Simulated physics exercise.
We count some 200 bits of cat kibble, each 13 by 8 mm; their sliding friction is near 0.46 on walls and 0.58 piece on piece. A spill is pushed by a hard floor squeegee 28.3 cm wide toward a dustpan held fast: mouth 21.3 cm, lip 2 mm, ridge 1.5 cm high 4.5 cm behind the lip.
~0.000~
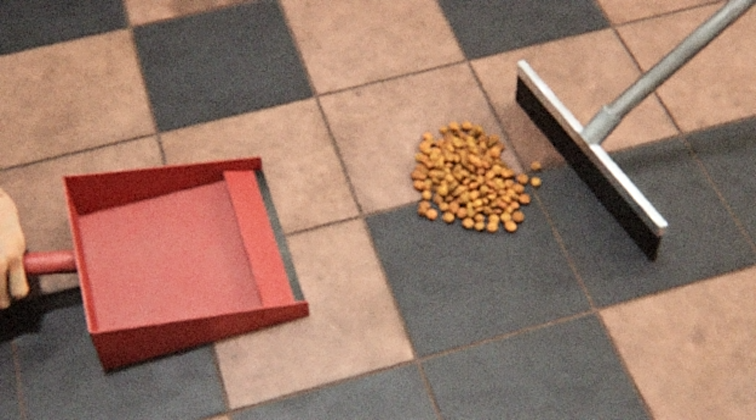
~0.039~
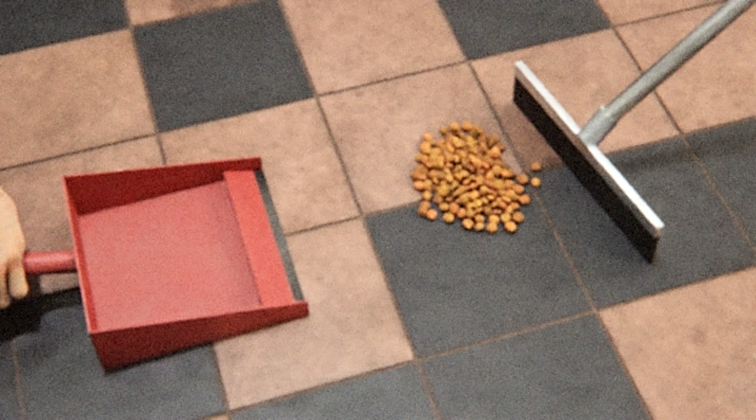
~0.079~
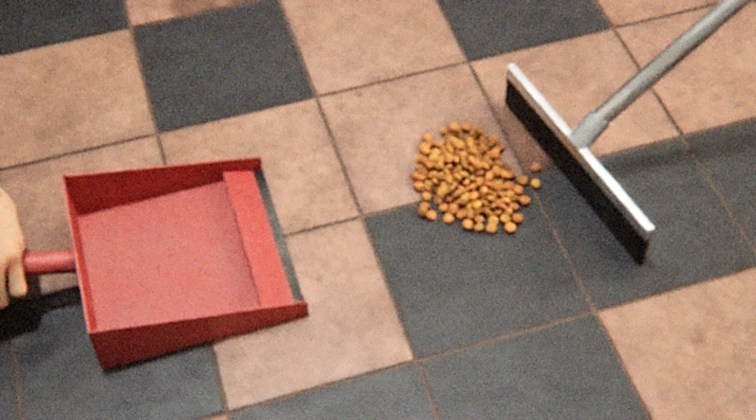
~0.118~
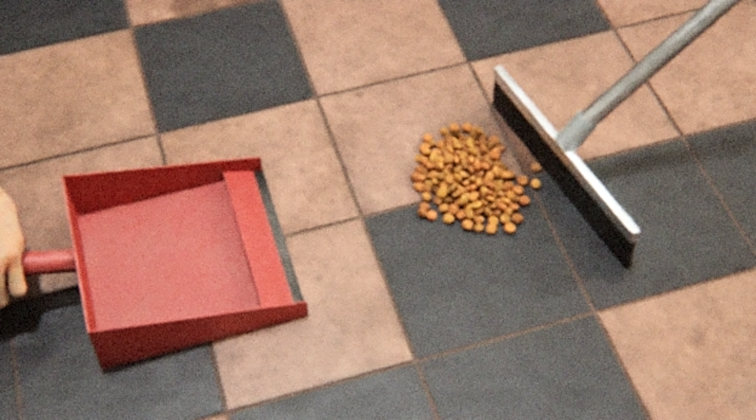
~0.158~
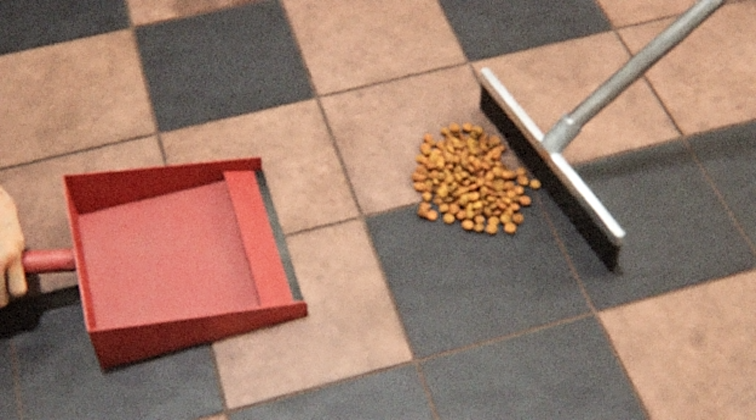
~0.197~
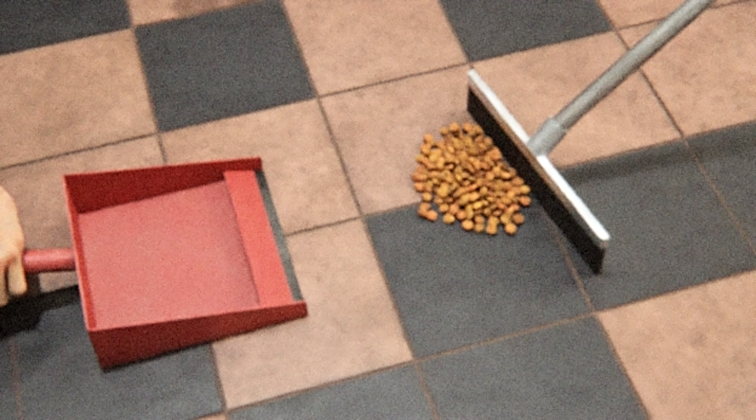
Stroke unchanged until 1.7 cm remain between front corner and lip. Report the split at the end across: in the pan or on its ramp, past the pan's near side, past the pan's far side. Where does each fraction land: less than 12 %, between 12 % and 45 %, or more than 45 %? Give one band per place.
In order: In the pan or on its ramp: My money's on a medium-sized share, past the pan's near side: My money's on a low share, past the pan's far side: My money's on a low share.
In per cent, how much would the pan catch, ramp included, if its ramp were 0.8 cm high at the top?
Close to 25 per cent then.
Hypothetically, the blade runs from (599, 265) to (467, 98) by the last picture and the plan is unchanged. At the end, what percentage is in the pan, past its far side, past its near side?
Final per cent - pan 35, far 0, near 10.
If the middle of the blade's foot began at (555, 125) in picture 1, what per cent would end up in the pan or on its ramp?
Close to 10 in a hundred.
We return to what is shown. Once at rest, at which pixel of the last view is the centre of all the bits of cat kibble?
I'd put it at about (286, 217).
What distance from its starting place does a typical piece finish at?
22 cm or so.
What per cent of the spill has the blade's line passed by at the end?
Near 0 percent, give or take.
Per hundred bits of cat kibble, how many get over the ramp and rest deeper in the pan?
I'd put it near 0 per cent.
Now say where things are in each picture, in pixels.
Blade from (660, 230) to (522, 70), moved 0.0 cm, 0 of the pieces shifted so far; middle of the pieces at (465, 174); pan at (171, 268), in the first frame.
Blade from (657, 231) to (519, 71), moved 0.3 cm, 0 of the pieces shifted so far; middle of the pieces at (465, 175), in the second frame.
Blade from (647, 233) to (511, 73), moved 1.3 cm, 0 of the pieces shifted so far; middle of the pieces at (465, 175), in the third frame.
Blade from (633, 237) to (498, 75), moved 2.9 cm, 0 of the pieces shifted so far; middle of the pieces at (465, 176), in the fourth frame.
Blade from (618, 240) to (485, 78), moved 4.6 cm, 1 of the pieces shifted so far; middle of the pieces at (465, 176), in the fifth frame.
Blade from (602, 242) to (472, 80), moved 6.3 cm, 15 of the pieces shifted so far; middle of the pieces at (465, 176); pan at (170, 267). The blade's pace is about 0.43 m/s, heading 6 degrees away from the viewer's side, in the sixth frame.
After 0.48 s, middle of the blade 17 cm from the lip; 0 % over the lip, far side 0 %, near side 0 %.
After 0.67 s, middle of the blade 9 cm from the lip; 0 % over the lip, far side 5 %, near side 0 %.
After 0.98 s, middle of the blade 4 cm from the lip; 25 % over the lip, far side 5 %, near side 0 %.
By 1.3 s all is still; pan 25 %, near side 0 %, far side 5 %, in front of the lip or behind the blade 65 %.
